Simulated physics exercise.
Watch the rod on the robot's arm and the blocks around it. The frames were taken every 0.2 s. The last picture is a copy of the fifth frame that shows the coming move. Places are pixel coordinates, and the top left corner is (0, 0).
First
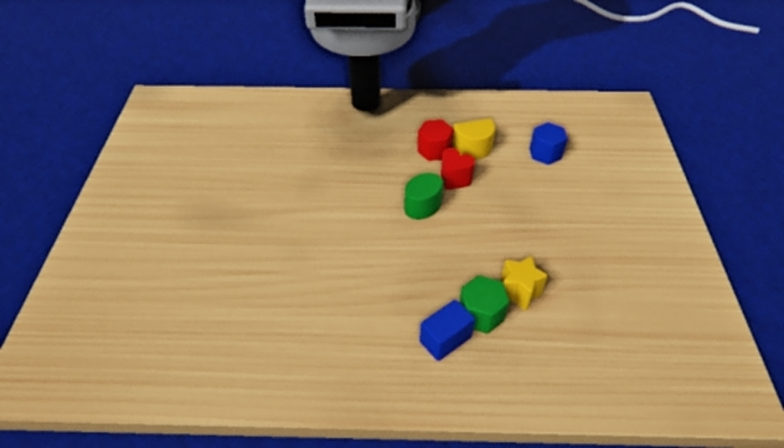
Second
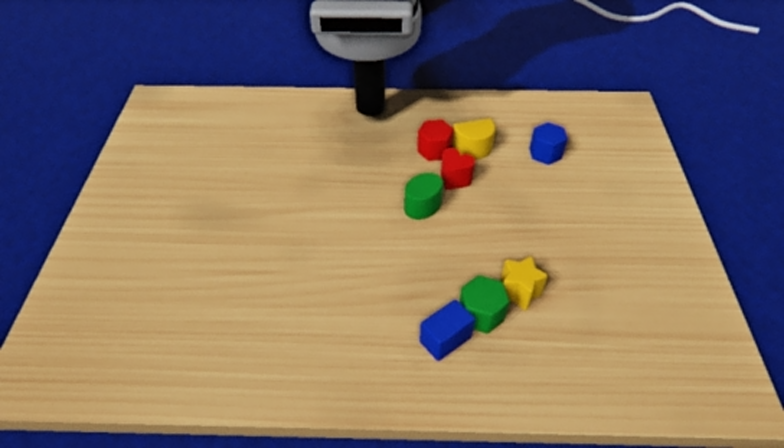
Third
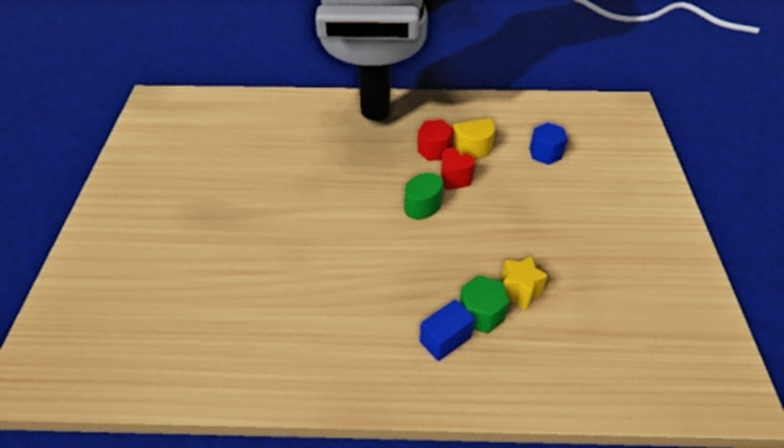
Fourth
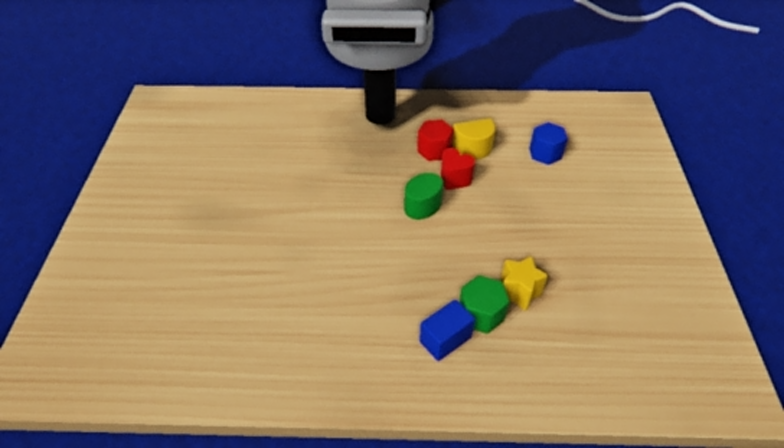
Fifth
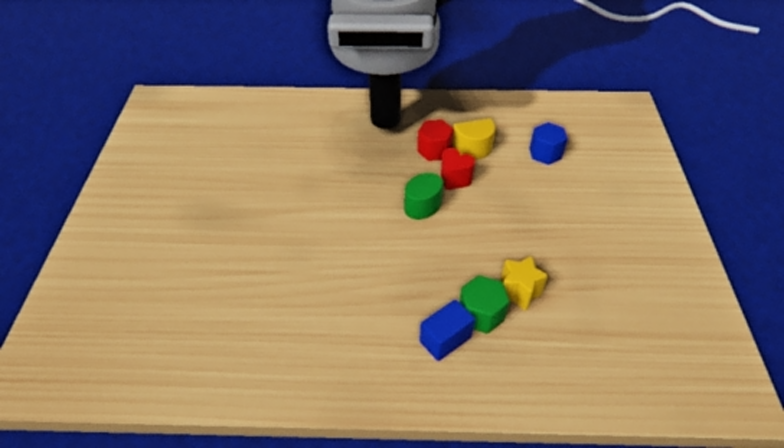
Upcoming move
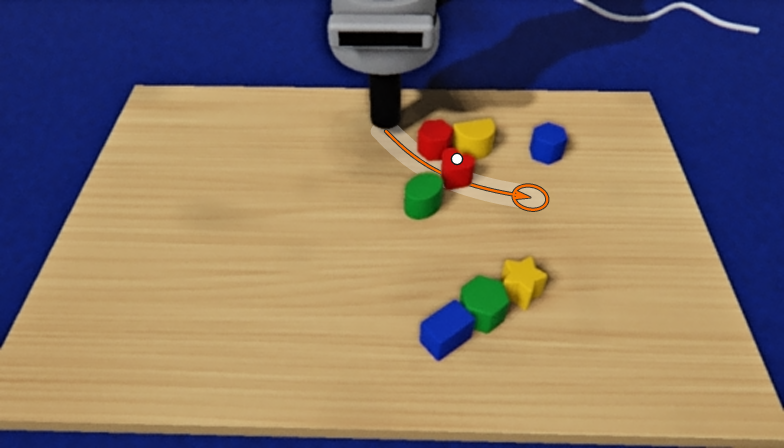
Robot arm with a black rod inching right and slightly forward over a wooden board, the red, yellow, green and blue blocks staying still.
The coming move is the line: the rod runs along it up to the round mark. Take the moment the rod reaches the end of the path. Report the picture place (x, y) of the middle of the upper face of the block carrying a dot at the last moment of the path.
Expect it around (529, 198).
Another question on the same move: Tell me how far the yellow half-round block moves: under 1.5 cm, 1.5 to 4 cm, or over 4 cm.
Verdict: From 1.5 to 4 cm.
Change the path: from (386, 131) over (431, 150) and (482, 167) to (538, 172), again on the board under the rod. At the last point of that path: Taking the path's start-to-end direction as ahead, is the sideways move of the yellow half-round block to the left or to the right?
Measured against the direction from start to end, the yellow half-round block shifts toward the left-hand side.
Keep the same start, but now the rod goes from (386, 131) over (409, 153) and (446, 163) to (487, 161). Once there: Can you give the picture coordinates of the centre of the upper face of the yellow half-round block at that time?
Its top middle is near (535, 111).
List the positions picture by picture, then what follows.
In the first picture, rod's lower end at (366, 103); green oval block at (424, 185); red hexagon at (436, 129); red heart block at (457, 159); yellow half-round block at (477, 128).
In the second picture, rod at (371, 107); blocks still.
In the third picture, rod at (376, 111); blocks still.
In the fourth picture, rod at (381, 116); blocks still.
In the fifth picture, rod at (386, 120); green oval block at (424, 185); red hexagon at (436, 129); red heart block at (457, 159); yellow half-round block at (477, 128).
Drawn move, from (386, 131) by way of (420, 161) and (470, 184) to (530, 197); the dot is on the red heart block.
The first path, step by step. One third of the way, rod at (422, 150); red hexagon at (453, 133), turned 55° anticlockwise; yellow half-round block at (485, 125), turned 15° clockwise.
Two thirds of the way, rod at (473, 173); red hexagon at (462, 135), turned 80° anticlockwise; red heart block at (499, 182), turned 25° clockwise; yellow half-round block at (491, 123), turned 20° clockwise.
At the end, rod at (533, 186); green oval block still; red hexagon at (462, 135), turned 80° anticlockwise; red heart block at (529, 198), turned 125° clockwise; yellow half-round block at (491, 123), turned 20° clockwise.
